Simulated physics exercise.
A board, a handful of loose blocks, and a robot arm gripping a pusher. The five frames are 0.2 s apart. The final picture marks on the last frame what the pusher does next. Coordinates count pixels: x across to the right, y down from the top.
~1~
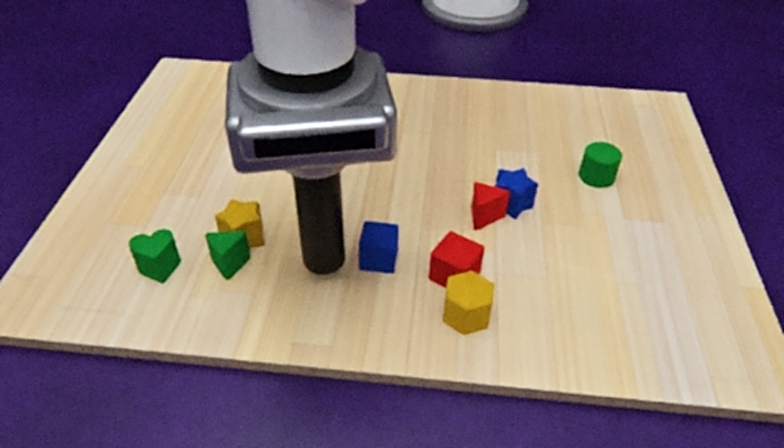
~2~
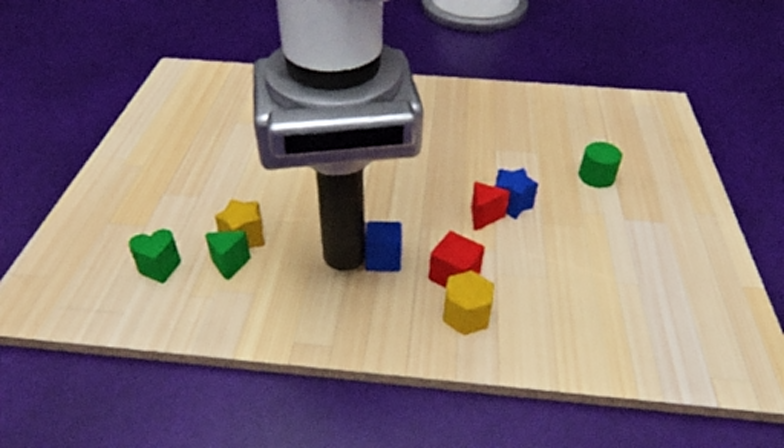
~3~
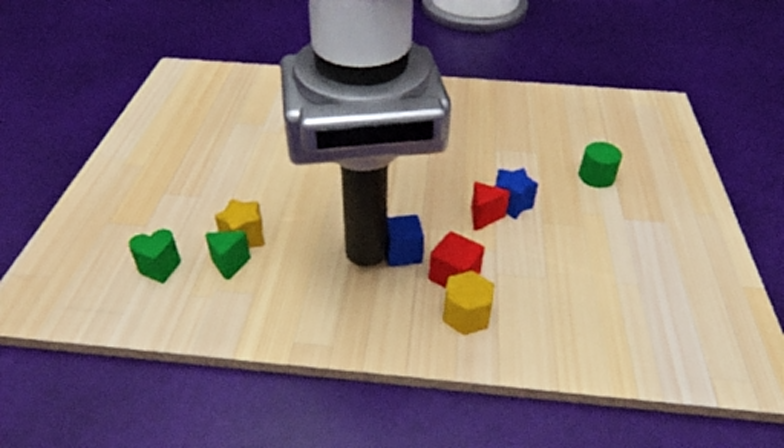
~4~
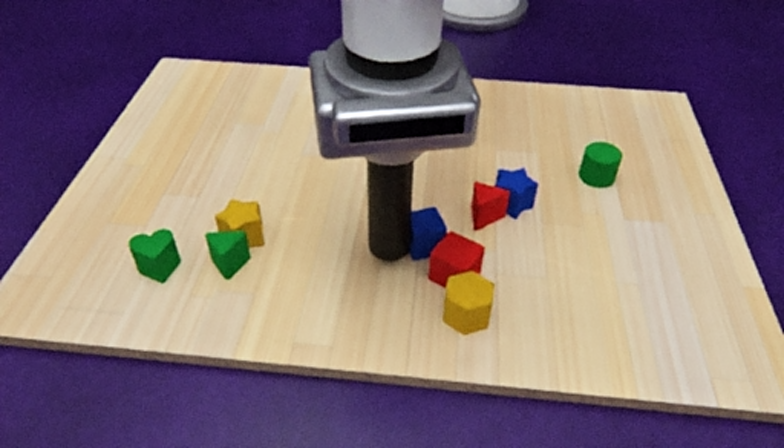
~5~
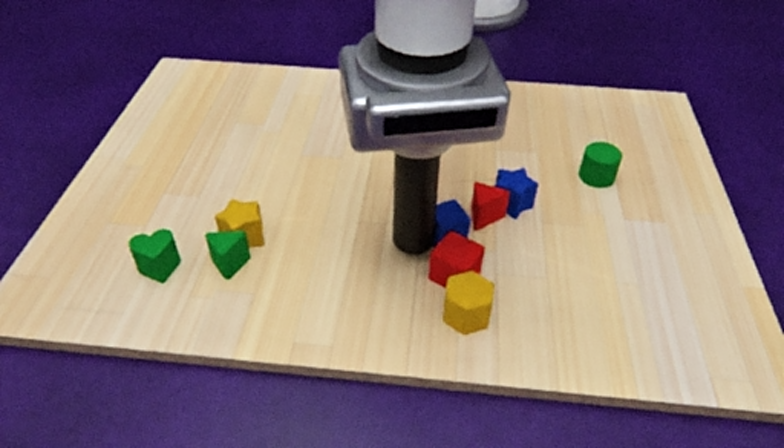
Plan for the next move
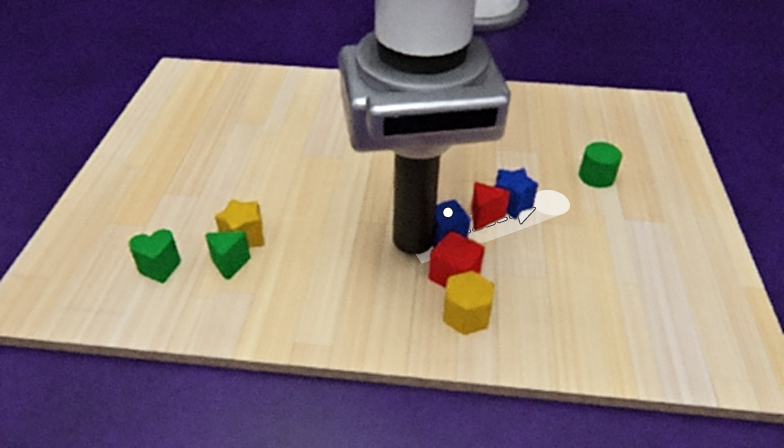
Robot arm with a dark pusher sliding a blue block right across a wooden board, between red blocks near a blue star.
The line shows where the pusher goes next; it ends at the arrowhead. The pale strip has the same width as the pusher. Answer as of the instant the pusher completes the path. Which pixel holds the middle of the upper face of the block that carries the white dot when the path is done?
It sits at (591, 172).
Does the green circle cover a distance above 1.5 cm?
I expect not.
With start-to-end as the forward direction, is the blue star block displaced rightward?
No, it doesn't check out.
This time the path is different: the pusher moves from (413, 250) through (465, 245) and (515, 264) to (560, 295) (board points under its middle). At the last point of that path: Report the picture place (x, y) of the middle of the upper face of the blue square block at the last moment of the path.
Put as a pixel place, it's (523, 208).
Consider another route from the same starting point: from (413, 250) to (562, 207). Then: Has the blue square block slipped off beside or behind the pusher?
Going by the path, no.
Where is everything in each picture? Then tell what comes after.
In the first picture, pusher's lower end (324, 259); blue square block (379, 233); red square block (458, 249); red three-sided block (488, 192); blue star block (516, 179); green circle (604, 151).
In the second picture, pusher (344, 256); blue square block (384, 233).
In the third picture, pusher (366, 252); blue square block (404, 227).
In the fourth picture, pusher (389, 246); blue square block (425, 220).
In the fifth picture, pusher (413, 240); blue square block (448, 212); red square block (458, 249); red three-sided block (488, 192); blue star block (516, 179); green circle (604, 151).
Drawn move, from (413, 250) directly to (551, 202); the dot is on the blue square block.
What follows on the original path. One third of the way, pusher (464, 224); blue square block (499, 198); red three-sided block (521, 186), turned 20° anticlockwise; blue star block (532, 167), turned 20° anticlockwise.
Two thirds of the way, pusher (510, 208); blue square block (546, 184); red three-sided block (573, 182), turned 15° anticlockwise; blue star block (536, 162), turned 45° anticlockwise.
At the end, pusher (553, 193); blue square block (591, 172), turned 25° clockwise; red square block still; red three-sided block (619, 174); blue star block (544, 152), turned 95° anticlockwise; green circle still.
